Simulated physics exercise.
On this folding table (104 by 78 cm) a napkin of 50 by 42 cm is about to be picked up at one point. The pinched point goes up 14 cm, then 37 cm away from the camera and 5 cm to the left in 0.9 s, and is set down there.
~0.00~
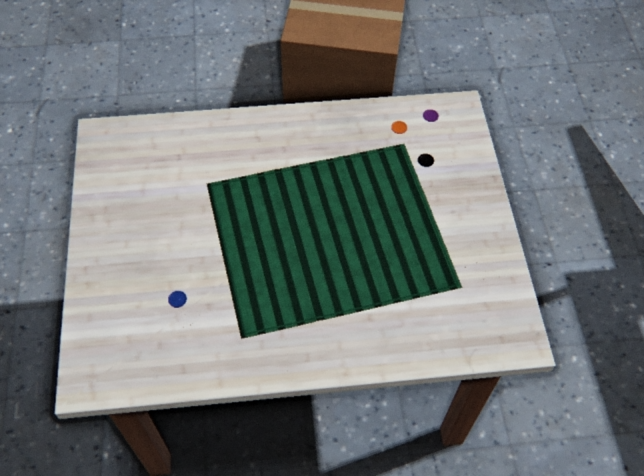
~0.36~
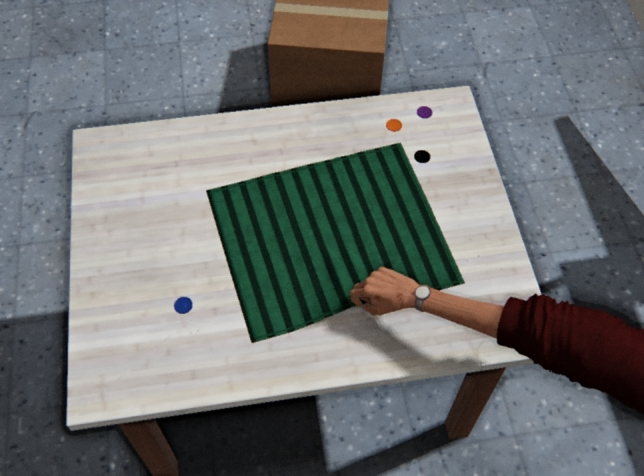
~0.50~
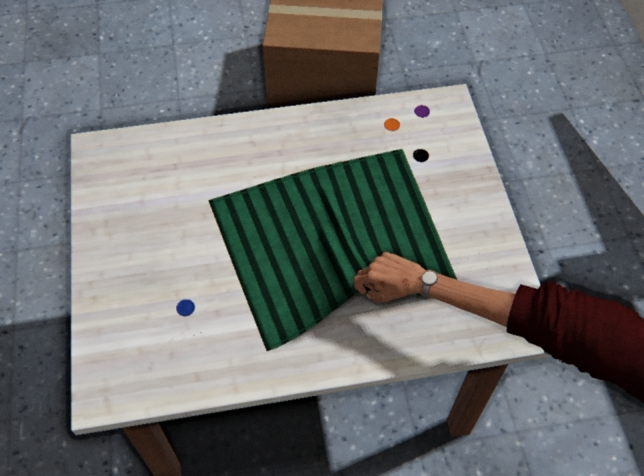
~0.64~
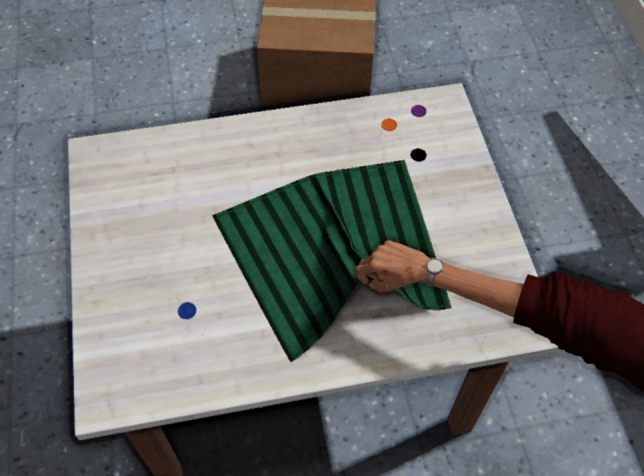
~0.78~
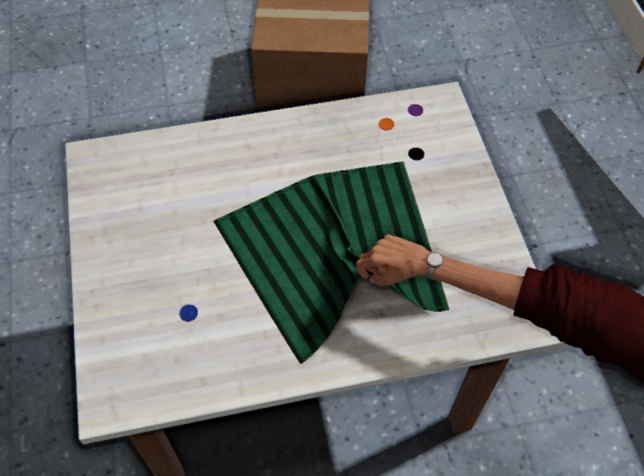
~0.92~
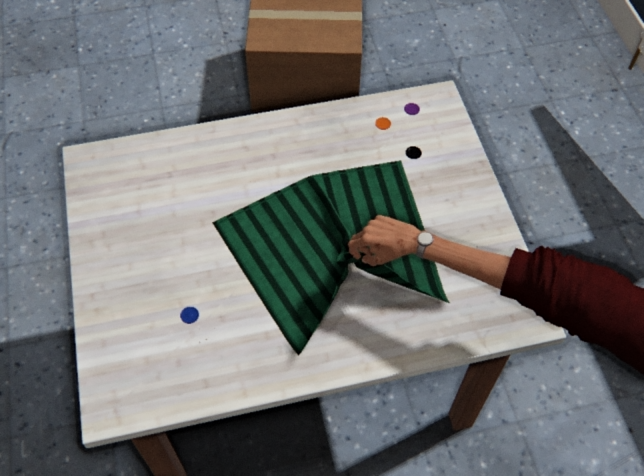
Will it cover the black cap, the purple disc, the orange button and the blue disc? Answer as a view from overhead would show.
The black cap remains in the open, the purple disc still shows, the orange button remains in the open, the blue disc stays uncovered.
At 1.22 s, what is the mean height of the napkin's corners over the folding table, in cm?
Some 4 cm up.
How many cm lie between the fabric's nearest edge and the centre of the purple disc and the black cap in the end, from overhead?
Roughly 17 cm, 4 cm.
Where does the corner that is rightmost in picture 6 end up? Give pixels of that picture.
Around (380, 173).
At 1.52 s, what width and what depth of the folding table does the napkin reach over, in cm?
About 48 by 24 cm.
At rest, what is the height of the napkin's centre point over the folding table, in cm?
About 3 cm.
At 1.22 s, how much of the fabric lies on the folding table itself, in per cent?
About 55 %.
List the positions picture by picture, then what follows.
The first picture shows black cap (426, 160); purple disc (431, 115); orange button (399, 127); blue disc (177, 299); napkin corners (241, 339) (207, 184) (404, 145) (462, 288); highest point 0 cm, lowest 0 cm.
The second picture shows napkin corners (252, 344) (206, 191); grip (361, 304); highest point 4 cm, lowest 0 cm.
The third picture shows napkin corners (267, 352) (208, 201); grip (365, 291); highest point 9 cm, lowest 0 cm.
The fourth picture shows napkin corners (291, 363) (212, 216); grip (367, 281); highest point 14 cm, lowest 0 cm.
The fifth picture shows napkin corners (301, 365) (213, 221); grip (368, 276); highest point 14 cm, lowest 0 cm.
The sixth picture shows napkin corners (299, 356) (212, 223) (401, 161) (450, 304); grip (360, 256); highest point 14 cm, lowest 0 cm.
After 1.2 s, 55 % of it is down, spanning 50 by 33 cm, above no small thing.
After 1.5 s, 45 % of it is down, spanning 49 by 24 cm, above no small thing.
After 1.8 s, 45 % of it is down, spanning 48 by 24 cm, above no small thing.
After 2.1 s, 50 % of it is down, spanning 48 by 24 cm, above no small thing.
After 3.1 s, 50 % of it is down, spanning 48 by 25 cm, above no small thing.
